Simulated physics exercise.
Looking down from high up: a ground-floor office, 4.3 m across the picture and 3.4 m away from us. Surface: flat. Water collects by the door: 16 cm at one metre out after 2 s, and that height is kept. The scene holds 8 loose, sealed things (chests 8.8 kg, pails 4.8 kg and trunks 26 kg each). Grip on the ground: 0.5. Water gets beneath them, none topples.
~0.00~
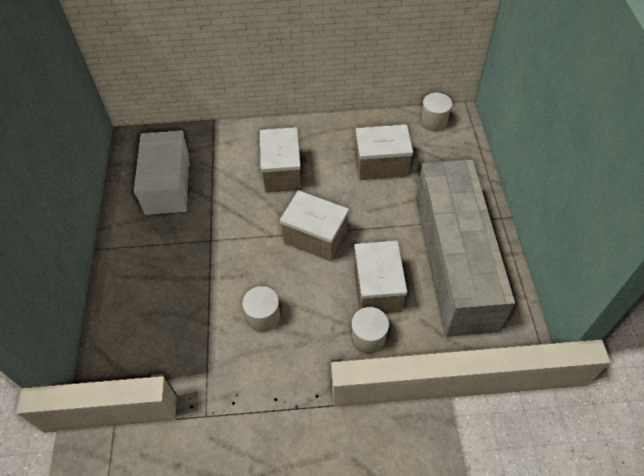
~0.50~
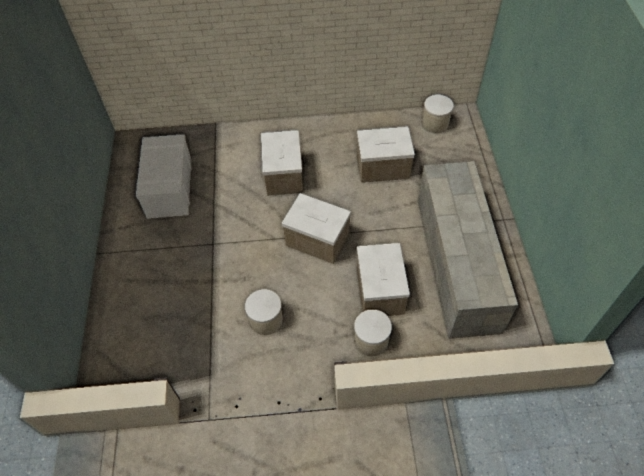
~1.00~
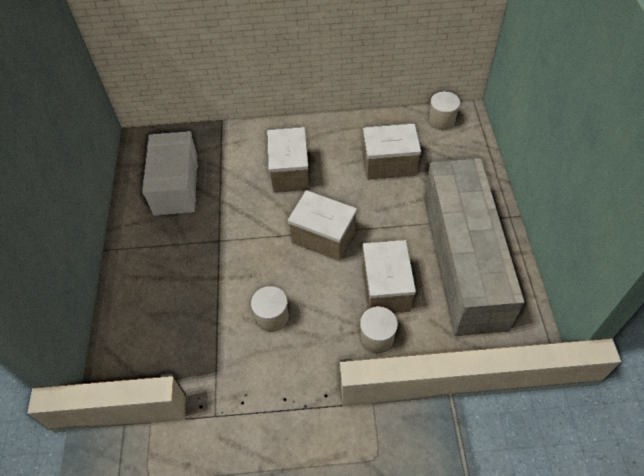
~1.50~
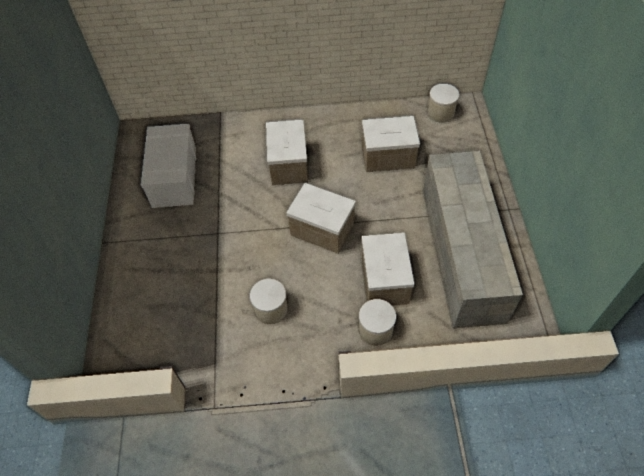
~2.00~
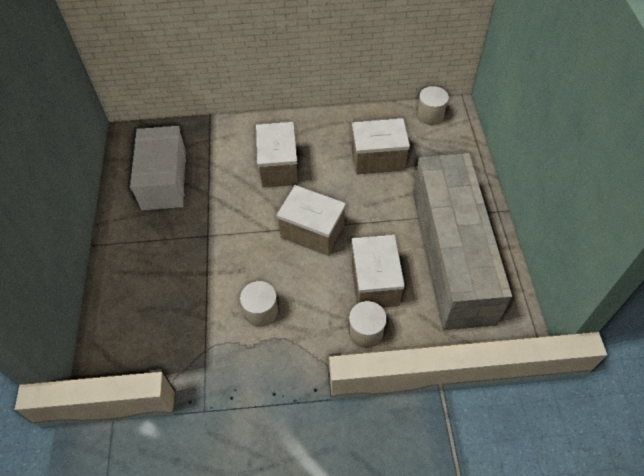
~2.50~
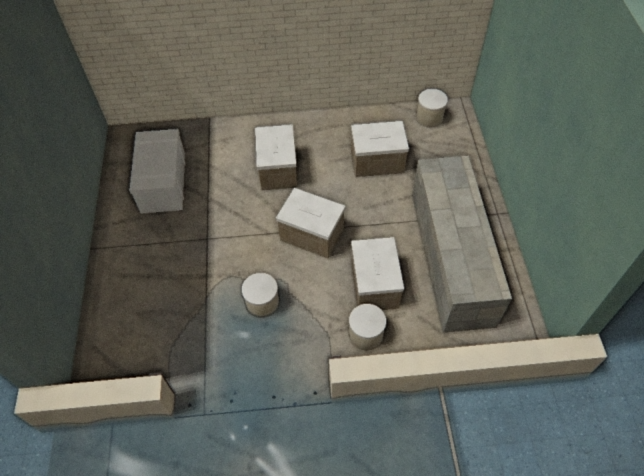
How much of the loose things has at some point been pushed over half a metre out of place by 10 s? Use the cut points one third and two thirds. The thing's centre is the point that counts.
It falls at two thirds or above.
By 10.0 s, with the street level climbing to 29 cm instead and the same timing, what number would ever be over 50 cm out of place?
Then it comes to 8.
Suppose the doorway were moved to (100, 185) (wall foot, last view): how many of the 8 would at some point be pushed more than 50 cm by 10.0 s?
Count: 6.
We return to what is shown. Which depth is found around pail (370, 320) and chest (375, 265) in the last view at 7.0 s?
2 and 3 cm.
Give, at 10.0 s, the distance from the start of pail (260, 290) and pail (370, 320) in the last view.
200 cm and 0 cm respectively.
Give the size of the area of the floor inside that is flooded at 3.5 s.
About 4.5 m2.
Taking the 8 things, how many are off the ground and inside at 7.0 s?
The count is 5.
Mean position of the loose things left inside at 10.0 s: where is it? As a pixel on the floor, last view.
The centre is close to (365, 189).
After 3.5 s 1 of 8 are over 50 cm from their spots; 0 afloat.
After 4.5 s 2 of 8 are over 50 cm from their spots; 0 afloat.
After 7.0 s 4 of 8 are over 50 cm from their spots; 5 afloat.
After 10.0 s 6 of 8 are over 50 cm from their spots, and 6 have been at some point; 6 afloat.
